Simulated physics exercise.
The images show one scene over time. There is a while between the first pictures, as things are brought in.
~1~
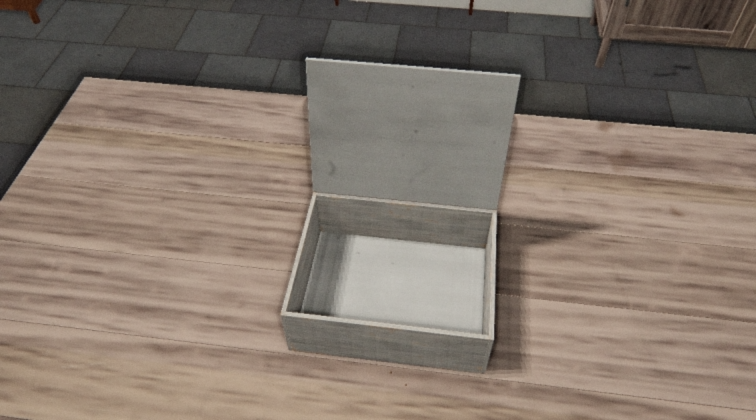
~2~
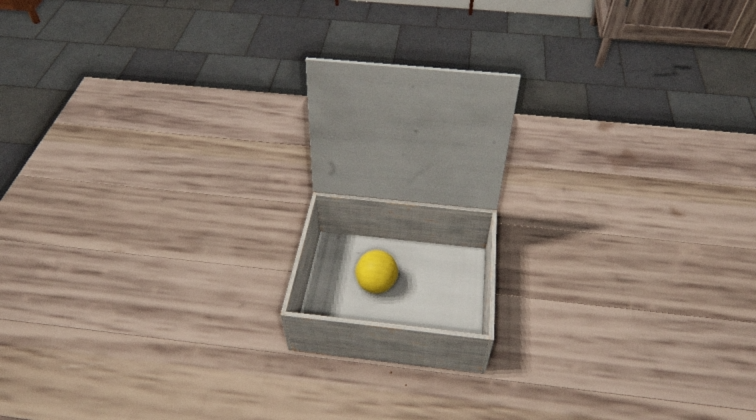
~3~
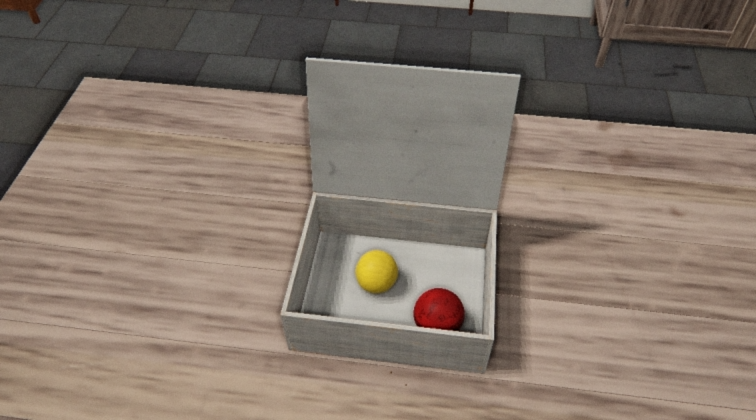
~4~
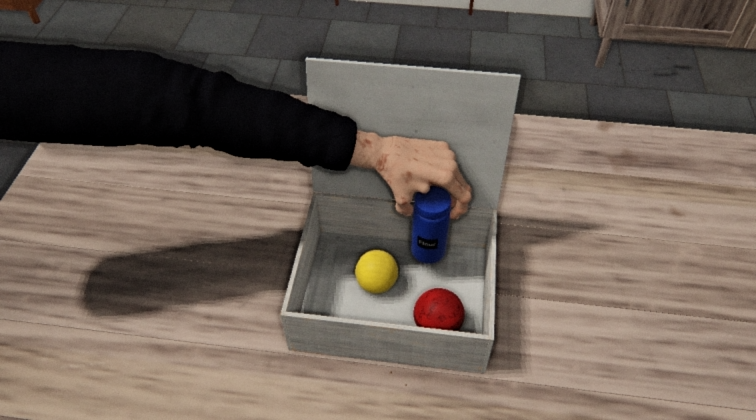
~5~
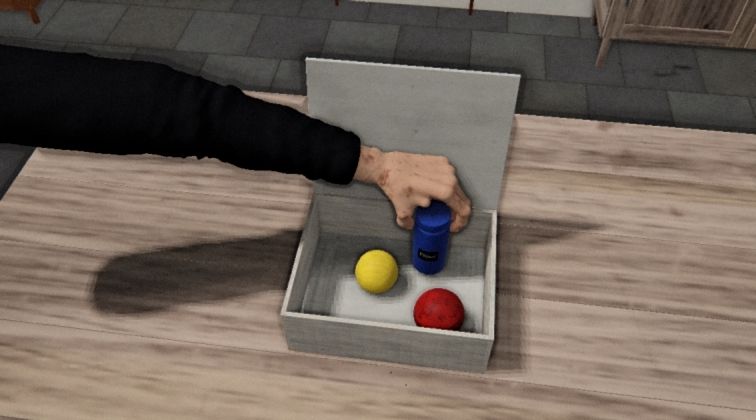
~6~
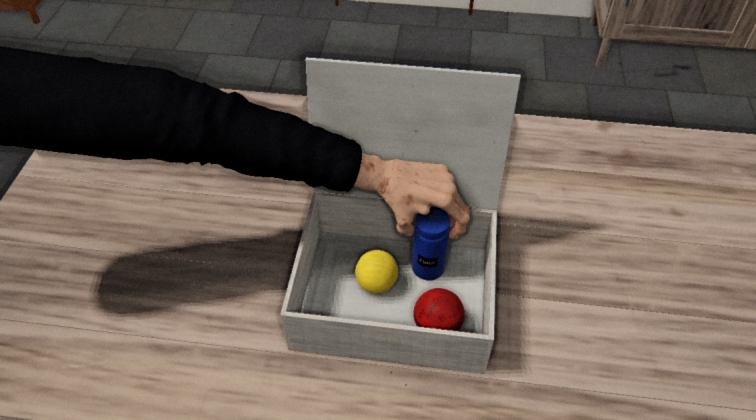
A hand in a black sleeve reaches from the left over an open grey box on a wooden table, seen from above at a fixed angle. The box is empty at first, then a yellow lemon appears near its middle, and a red ball-like object appears at the front right. The hand lowers a blue shaker slightly into the back right, still gripping it.
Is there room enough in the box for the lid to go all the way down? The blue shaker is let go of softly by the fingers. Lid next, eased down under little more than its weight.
No, there is not.
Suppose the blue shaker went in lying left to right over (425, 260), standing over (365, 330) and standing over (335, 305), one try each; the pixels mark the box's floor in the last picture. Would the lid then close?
Try one: Closed. Try two: Not closed. Try three: Not closed.
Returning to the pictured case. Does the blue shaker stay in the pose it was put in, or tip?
Result: The blue shaker remains as it was set.
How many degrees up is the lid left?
Roughly 40°.
Then, 1.30 s after the last picture, lid 78° above the rim.
Then, 1.70 s after the last picture, lid 53° above the rim.
At rest, lid 39° above the rim; all 3 in place. Seen from the same camera at the end, blue shaker near (430, 248).
